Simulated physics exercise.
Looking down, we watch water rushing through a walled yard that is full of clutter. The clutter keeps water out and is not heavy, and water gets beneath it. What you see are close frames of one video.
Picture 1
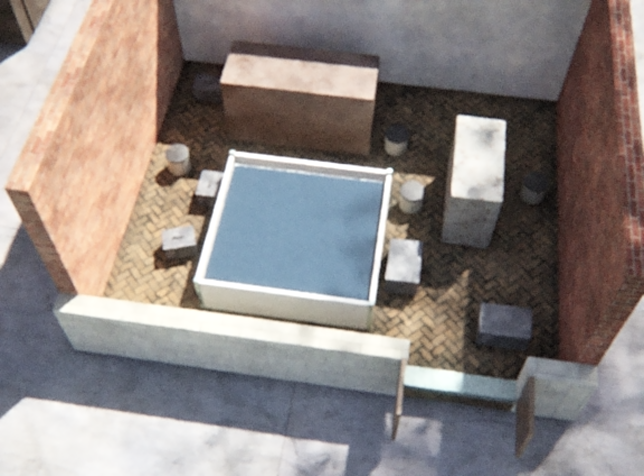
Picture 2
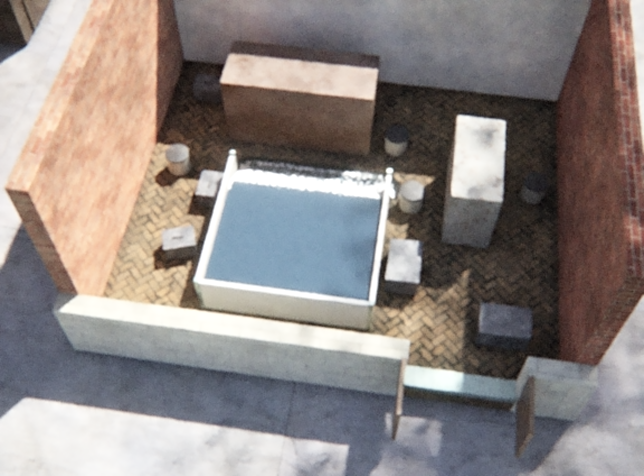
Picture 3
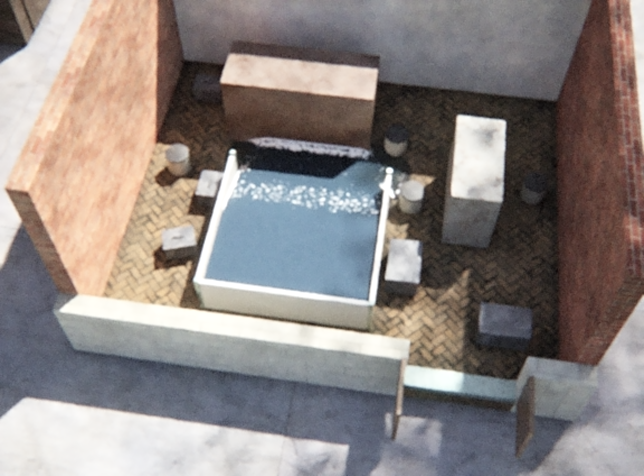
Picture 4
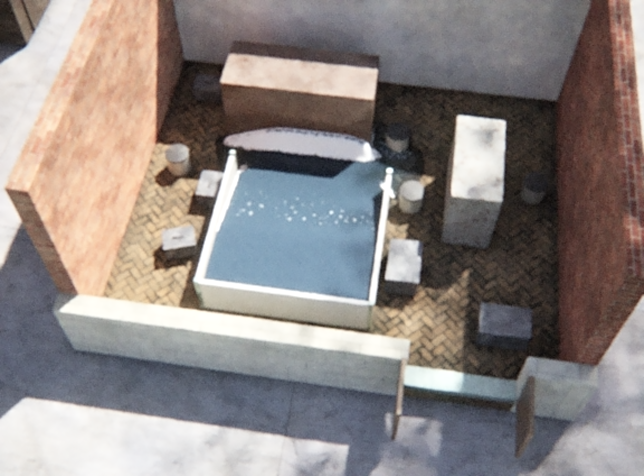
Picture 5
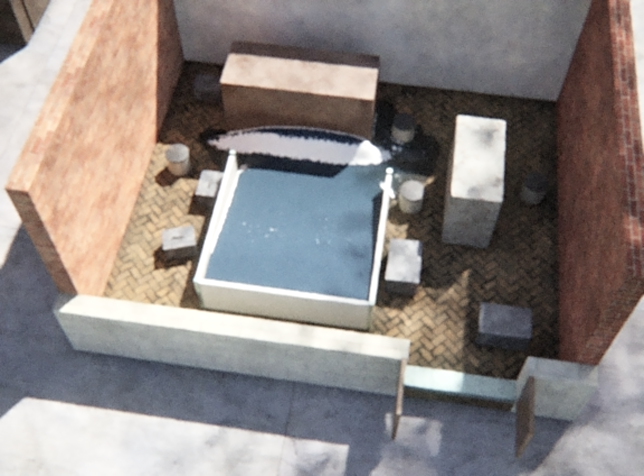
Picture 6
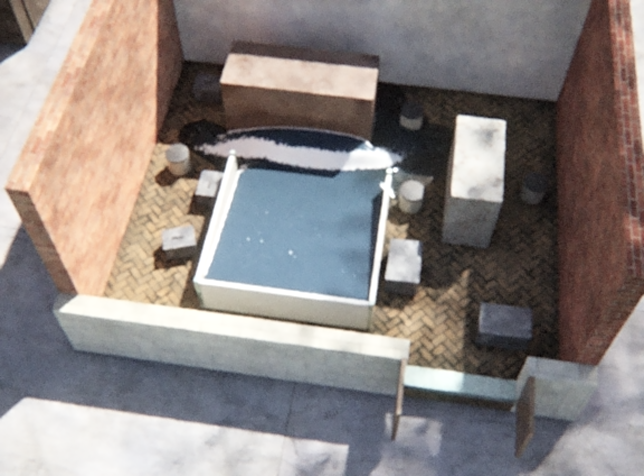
The footage shows a walled brick yard from above, where water pours from the far side of a white-rimmed tank, spreads sideways along a brown block, and shifts one small pail slightly away while the other objects stay put.
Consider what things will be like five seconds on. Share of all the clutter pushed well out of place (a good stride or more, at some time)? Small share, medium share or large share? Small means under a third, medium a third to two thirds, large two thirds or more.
A large share.
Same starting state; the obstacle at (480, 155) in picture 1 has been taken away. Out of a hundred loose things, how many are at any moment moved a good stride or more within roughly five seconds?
Roughly 60 per cent.
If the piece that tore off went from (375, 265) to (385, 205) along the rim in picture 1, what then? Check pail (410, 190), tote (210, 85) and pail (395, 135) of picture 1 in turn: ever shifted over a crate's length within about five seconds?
In that order: Not that far, not that far, swept aside.
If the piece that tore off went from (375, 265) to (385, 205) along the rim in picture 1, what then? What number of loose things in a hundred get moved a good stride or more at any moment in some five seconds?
Near 50 %.
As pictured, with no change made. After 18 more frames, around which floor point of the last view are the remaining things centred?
Around pixel (375, 225).
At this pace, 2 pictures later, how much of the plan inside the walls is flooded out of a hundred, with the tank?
That works out to about 35 in a hundred.
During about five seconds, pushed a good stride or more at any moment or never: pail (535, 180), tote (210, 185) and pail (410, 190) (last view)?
Listed order gives past that mark, then below that mark, and lastly below that mark.
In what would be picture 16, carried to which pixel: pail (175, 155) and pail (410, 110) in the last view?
The first should be near (150, 250), the second near (493, 87).
A moment on, 1 of 10 are well off their spots; 0 afloat.
Next, 3 of 10 are well off their spots; 2 afloat.
Later, 7 of 10 are well off their spots; 3 afloat.
In the end, 8 of 10 are well off their spots, and 8 have been at some point; 6 afloat.
